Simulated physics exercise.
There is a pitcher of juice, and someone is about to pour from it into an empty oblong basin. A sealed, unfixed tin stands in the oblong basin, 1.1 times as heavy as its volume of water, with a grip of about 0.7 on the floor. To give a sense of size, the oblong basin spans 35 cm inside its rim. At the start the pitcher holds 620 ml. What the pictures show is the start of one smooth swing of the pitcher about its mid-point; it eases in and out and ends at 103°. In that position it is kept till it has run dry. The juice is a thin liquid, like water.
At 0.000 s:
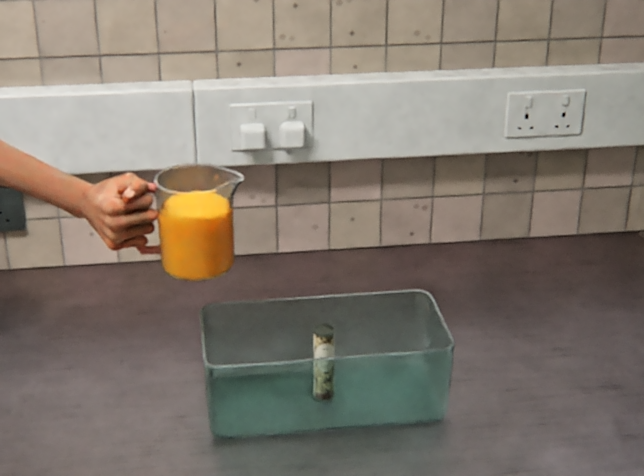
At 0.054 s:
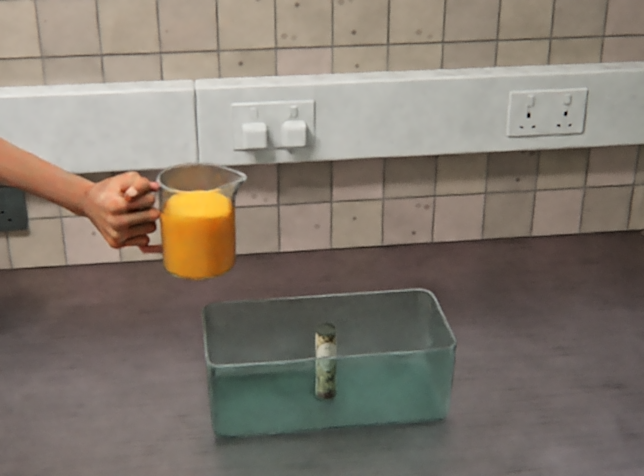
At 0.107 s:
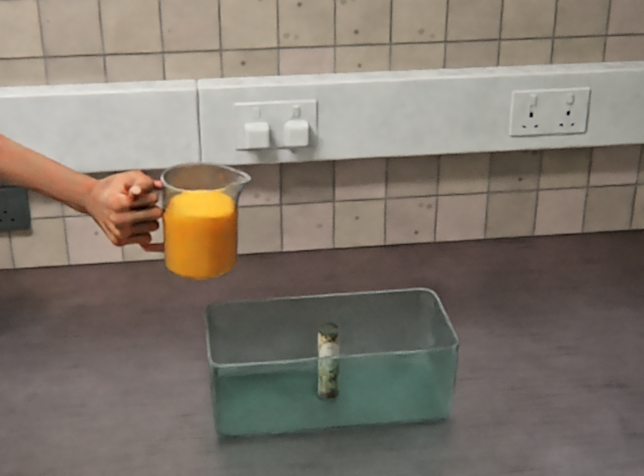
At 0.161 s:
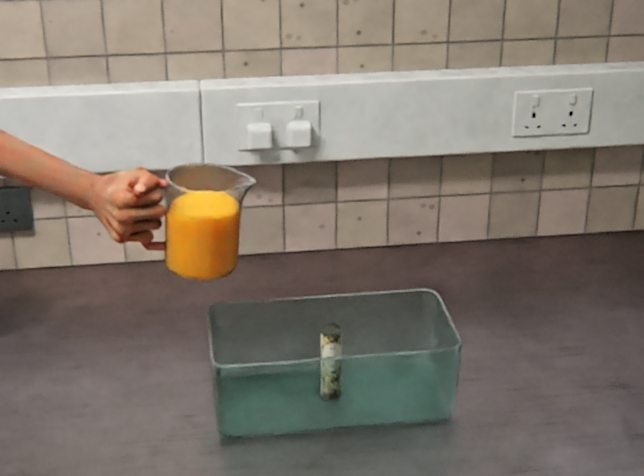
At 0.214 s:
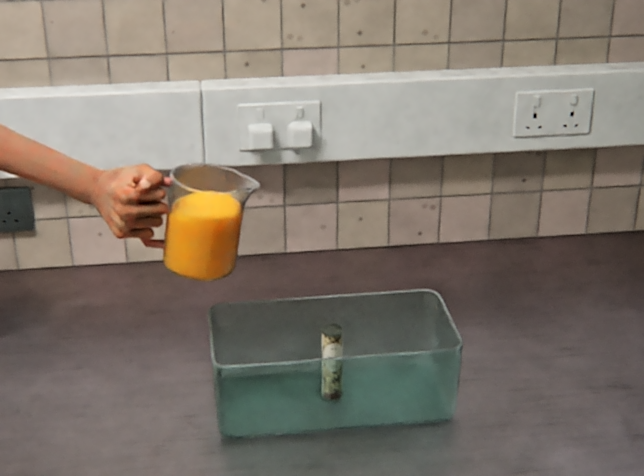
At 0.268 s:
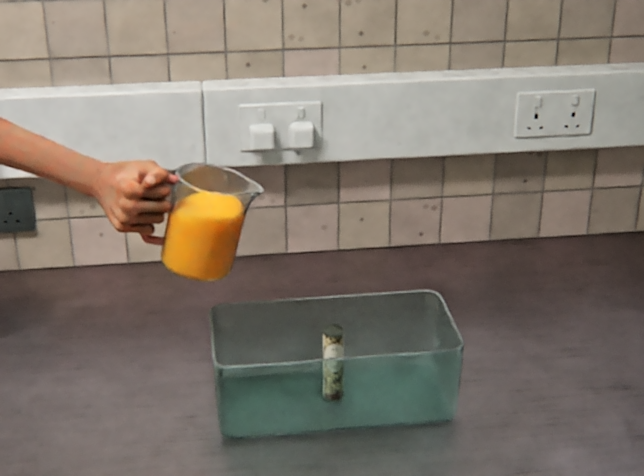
A hand held a clear pitcher of orange juice above a glass basin with a small tin standing in it, shifted it slightly right, then gradually tilted it a little to the right.
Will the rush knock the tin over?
Looks like it will overturn.
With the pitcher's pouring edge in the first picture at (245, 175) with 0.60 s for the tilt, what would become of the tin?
Then it tips over.
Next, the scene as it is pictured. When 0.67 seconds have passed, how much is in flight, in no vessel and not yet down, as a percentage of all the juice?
Roughly 10 percent.
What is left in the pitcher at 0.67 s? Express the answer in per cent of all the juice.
90 %.
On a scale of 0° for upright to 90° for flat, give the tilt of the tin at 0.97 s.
0°.
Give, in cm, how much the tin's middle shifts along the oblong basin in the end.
Looks like roughly 10.5 cm in total.
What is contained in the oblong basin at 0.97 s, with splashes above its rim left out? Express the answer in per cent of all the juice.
I'd say roughly 34 in a hundred of it.
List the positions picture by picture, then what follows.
In the first frame, it leans 0°; its right rim is at (244, 177); the juice meets the walls at (159, 206) and (230, 202); the oblong basin's rim runs from (203, 336) to (442, 319); the tin's top is at (324, 332).
In the second frame, it leans 1°; its right rim is at (247, 176); the juice meets the walls at (161, 205) and (232, 201).
In the third frame, it leans 2°; its right rim is at (251, 177); the juice meets the walls at (164, 205) and (235, 201).
In the fourth frame, it leans 5°; its right rim is at (255, 180); the juice meets the walls at (168, 205) and (239, 202).
In the fifth frame, it leans 9°; its right rim is at (259, 184); the juice meets the walls at (169, 206) and (241, 202).
In the sixth frame, it leans 14°; its right rim is at (264, 189); the juice meets the walls at (171, 208) and (244, 203).
After 0.67 s the tilt is 68° and 91 per cent is still to pour; the tin stands where it began.
After 0.97 s the tilt is 99° and 38 per cent is still to pour; the tin stands 1 cm from where it began.
After 1.27 s the tilt is 103° and 6 per cent is still to pour; the tin lies on its side.
After 1.61 s the tilt is 103° and 0 per cent is still to pour; the tin lies on its side.
In the end the tin lies on its side.
